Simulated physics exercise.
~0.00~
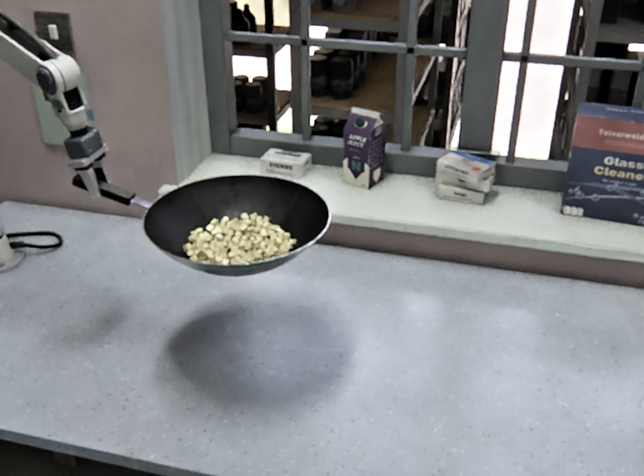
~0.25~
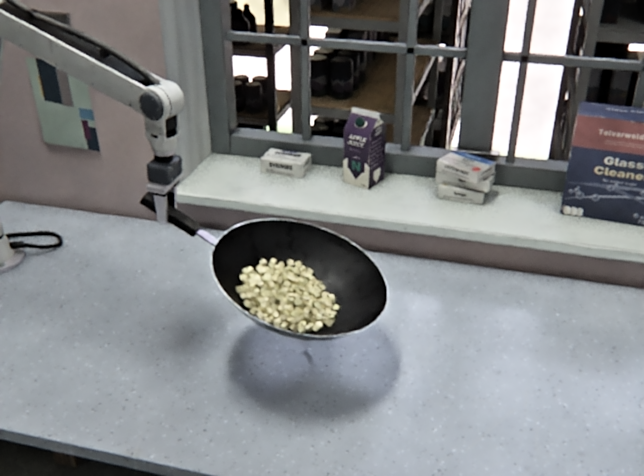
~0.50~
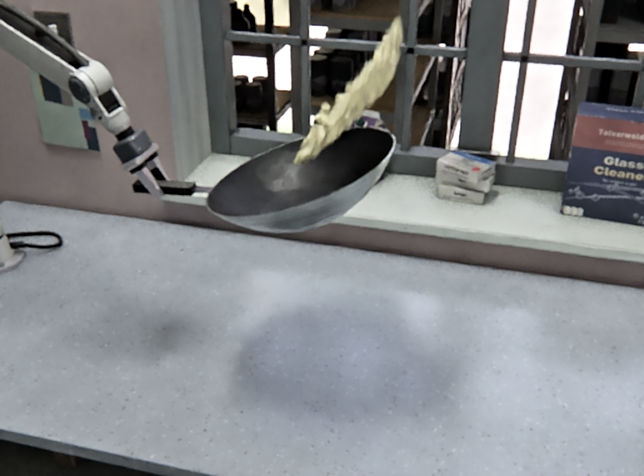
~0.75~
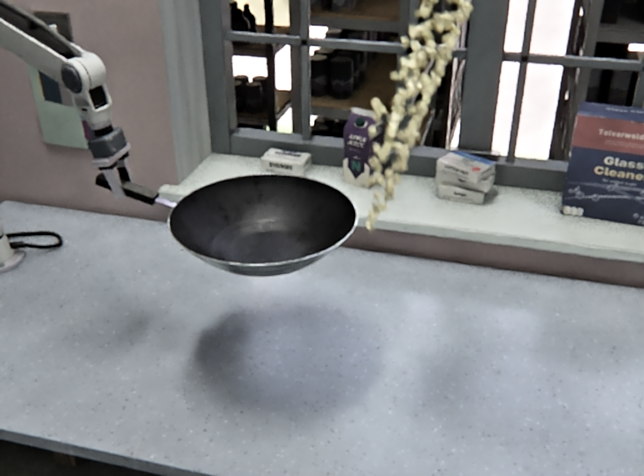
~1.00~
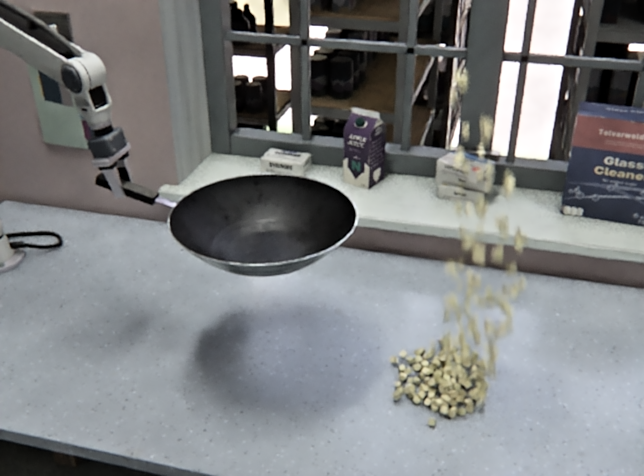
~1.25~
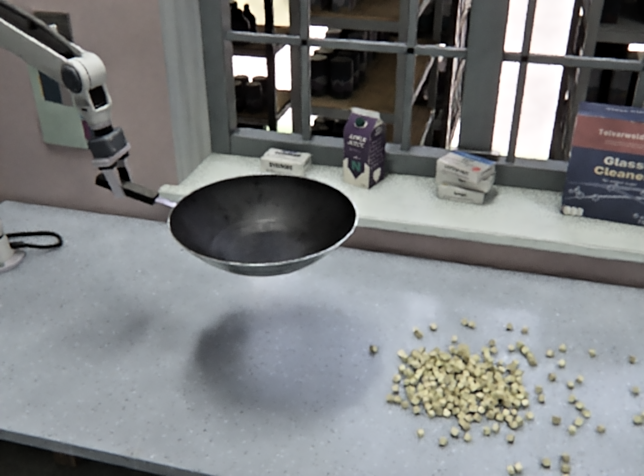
In this clip, a robot arm holding a dark wok of pale diced pieces over a grey counter dips it to the right, then swings it up, flinging the pieces high; the wok levels, empty, as they all miss it and scatter across the counter to its right.
